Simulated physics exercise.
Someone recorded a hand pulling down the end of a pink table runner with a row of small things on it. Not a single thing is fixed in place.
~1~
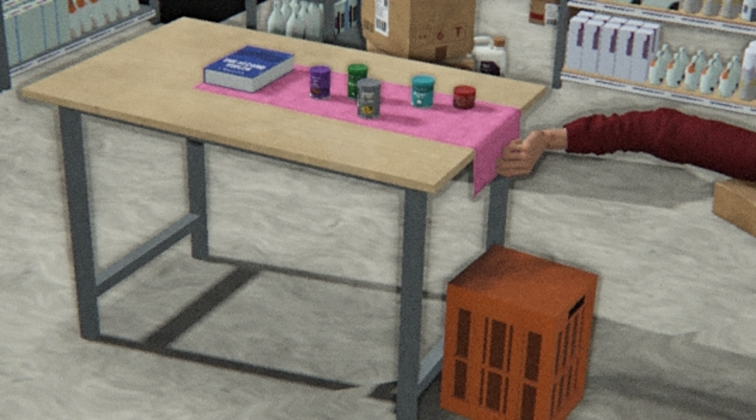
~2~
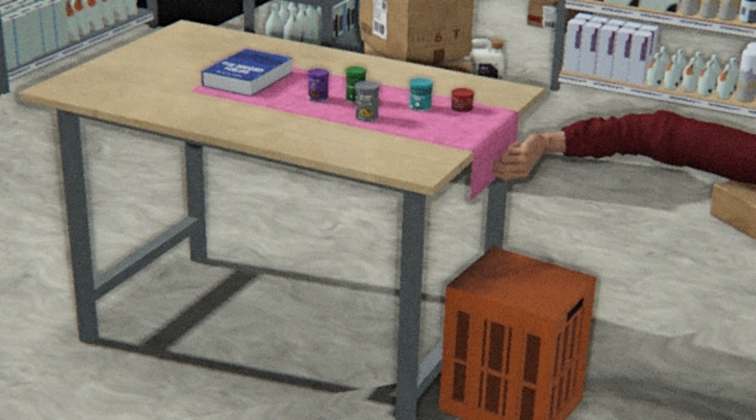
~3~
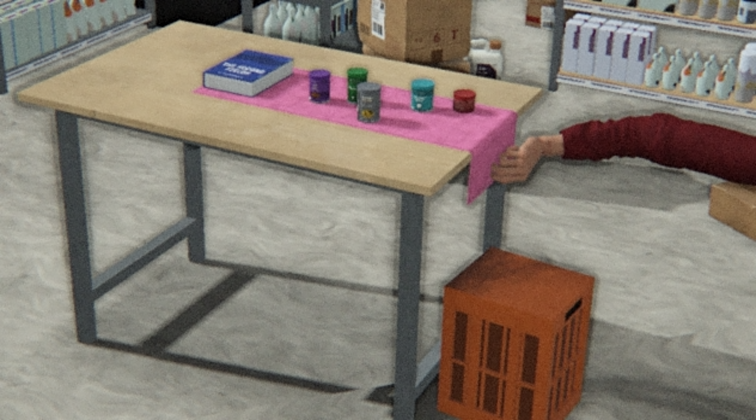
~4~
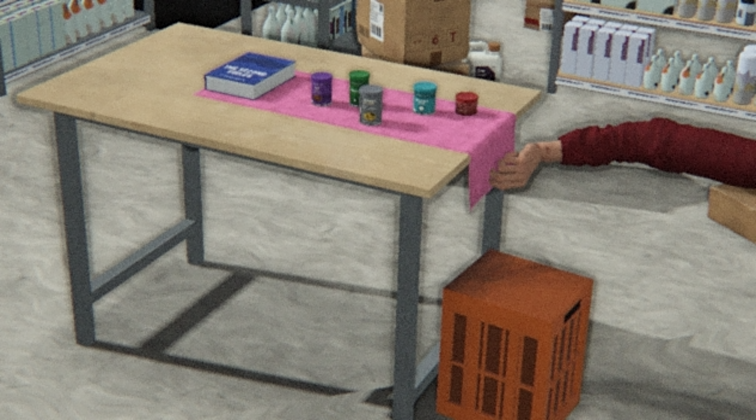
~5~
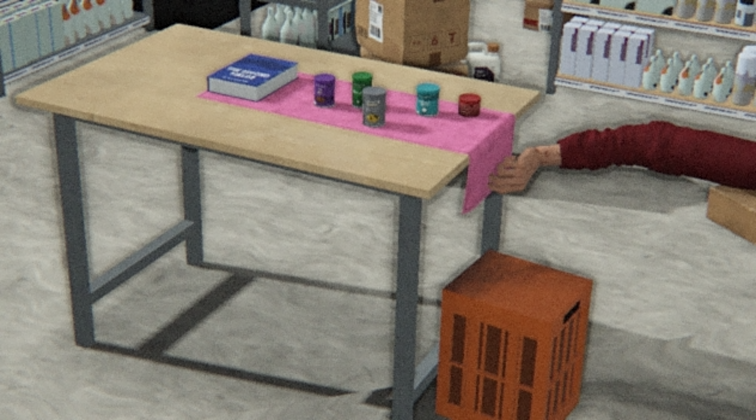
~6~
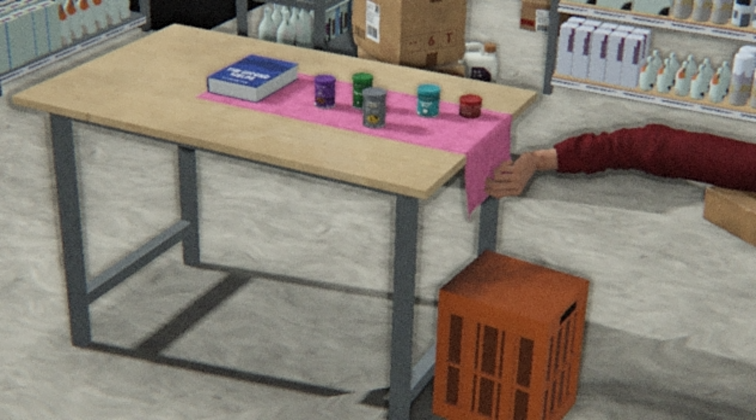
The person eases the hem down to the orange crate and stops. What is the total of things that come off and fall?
Most likely just two will go over the edge.
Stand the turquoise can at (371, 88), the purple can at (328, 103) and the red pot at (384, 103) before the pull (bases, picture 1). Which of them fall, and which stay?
Outcome: Turquoise can keeps its perch; purple can keeps its perch; red pot keeps its perch.
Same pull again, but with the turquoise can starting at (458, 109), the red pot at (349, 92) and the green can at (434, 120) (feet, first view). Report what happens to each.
So, the turquoise can ends up down, the red pot makes it through, the green can ends up down.
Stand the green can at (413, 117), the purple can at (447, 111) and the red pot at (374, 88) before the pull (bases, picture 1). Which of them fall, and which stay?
The green can would end up off, the purple can would end up off, the red pot would stay in place.
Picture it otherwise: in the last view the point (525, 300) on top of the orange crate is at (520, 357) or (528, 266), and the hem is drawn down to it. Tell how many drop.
We'd see 4, then 1.
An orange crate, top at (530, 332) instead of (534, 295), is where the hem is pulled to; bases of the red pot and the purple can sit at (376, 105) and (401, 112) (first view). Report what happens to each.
Result: Red pot gone, purple can gone.
Soon after, hem near (484, 257); red pot gone.
After that, hem on the crate; red pot and turquoise can gone.
In the end, hem on the crate; red pot and turquoise can gone. The table loses two.
